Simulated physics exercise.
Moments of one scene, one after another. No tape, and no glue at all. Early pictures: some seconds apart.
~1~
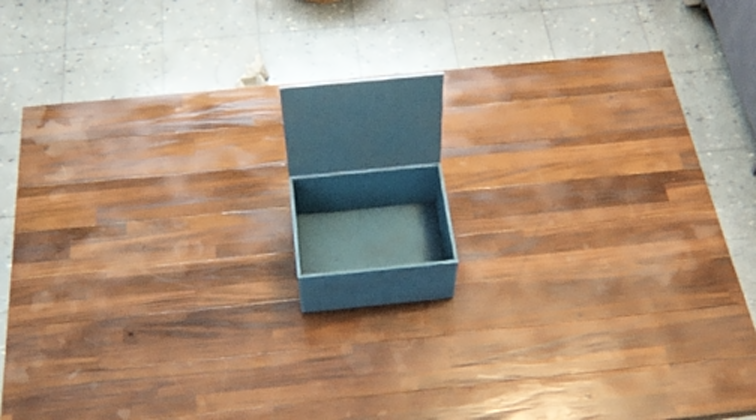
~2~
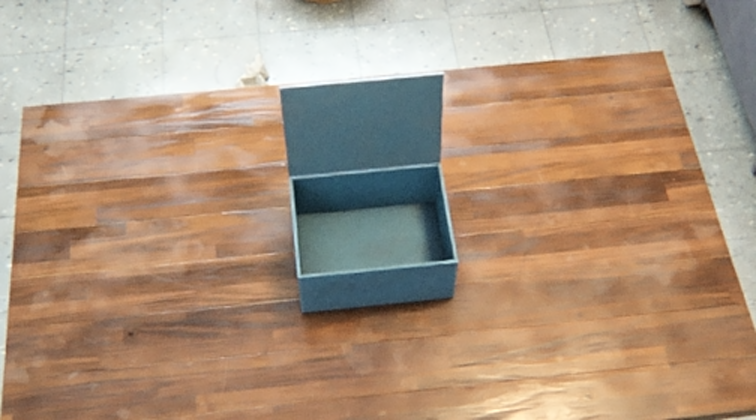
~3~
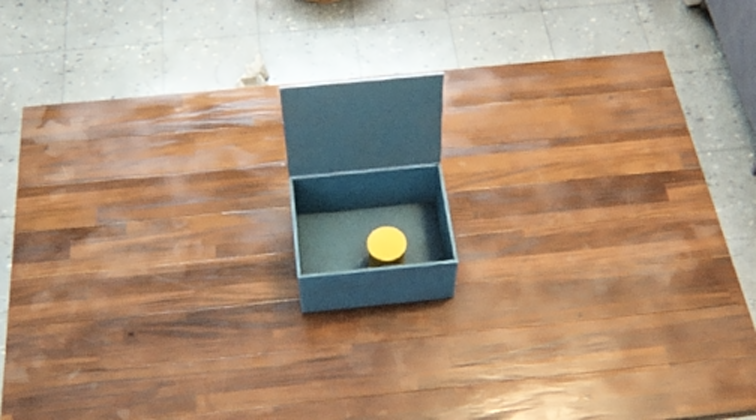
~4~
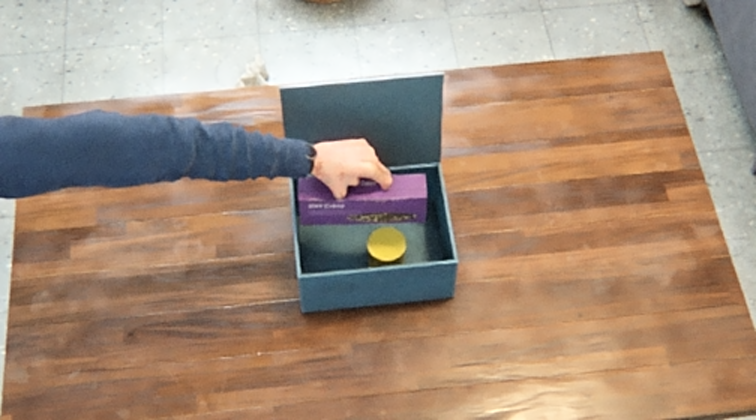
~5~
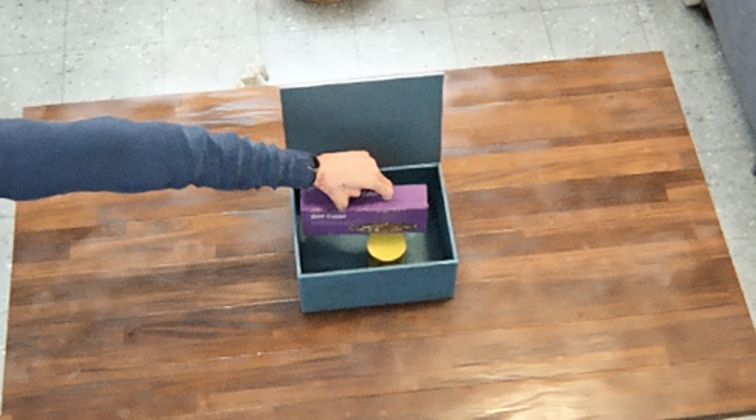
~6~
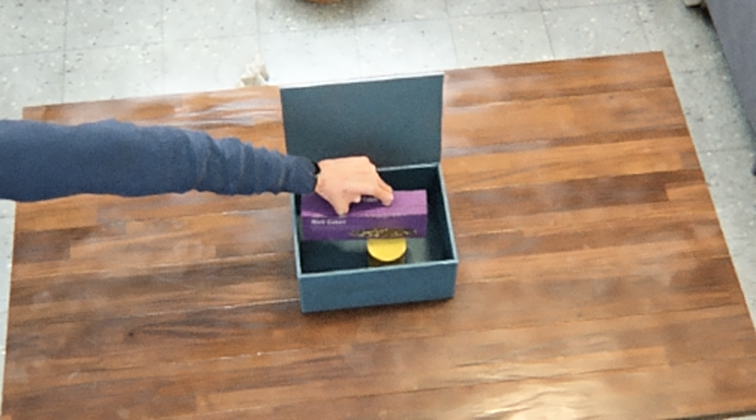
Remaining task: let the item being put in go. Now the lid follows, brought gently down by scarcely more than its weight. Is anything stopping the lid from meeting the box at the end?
No, the lid closes.
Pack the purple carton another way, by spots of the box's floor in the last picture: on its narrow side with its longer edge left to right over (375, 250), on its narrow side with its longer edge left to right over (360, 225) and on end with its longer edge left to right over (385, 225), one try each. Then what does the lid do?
So, first it goes down fine, then it goes down fine, and finally it won't go down.
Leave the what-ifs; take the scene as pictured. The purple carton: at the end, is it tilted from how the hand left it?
At the finish the purple carton goes crooked.
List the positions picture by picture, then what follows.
In the first picture, the last thing is not in view yet.
In the second picture, the last thing is not in view yet.
In the third picture, the last thing is not in view yet; yellow tin (387, 257).
In the fourth picture, on its way; purple carton (362, 200); yellow tin (387, 257).
In the fifth picture, on its way; purple carton (364, 210); yellow tin (387, 257).
In the sixth picture, in place under the hand; purple carton (364, 216); yellow tin (387, 257).
Then, 0.50 s past the last view, purple carton on its side near (365, 230).
Then, 1.30 s past the last view, lid 79° above the rim; purple carton on its side near (366, 231).
Then, 1.70 s past the last view, lid 48° above the rim; purple carton on its side near (366, 231).
Then, 2.00 s past the last view, lid 13° above the rim; purple carton on its side near (366, 231).
Finally, lid shut; down or leaning hard in the box, purple carton; yellow tin still in place. Final places as the last picture's camera would see them, purple carton near (366, 231).
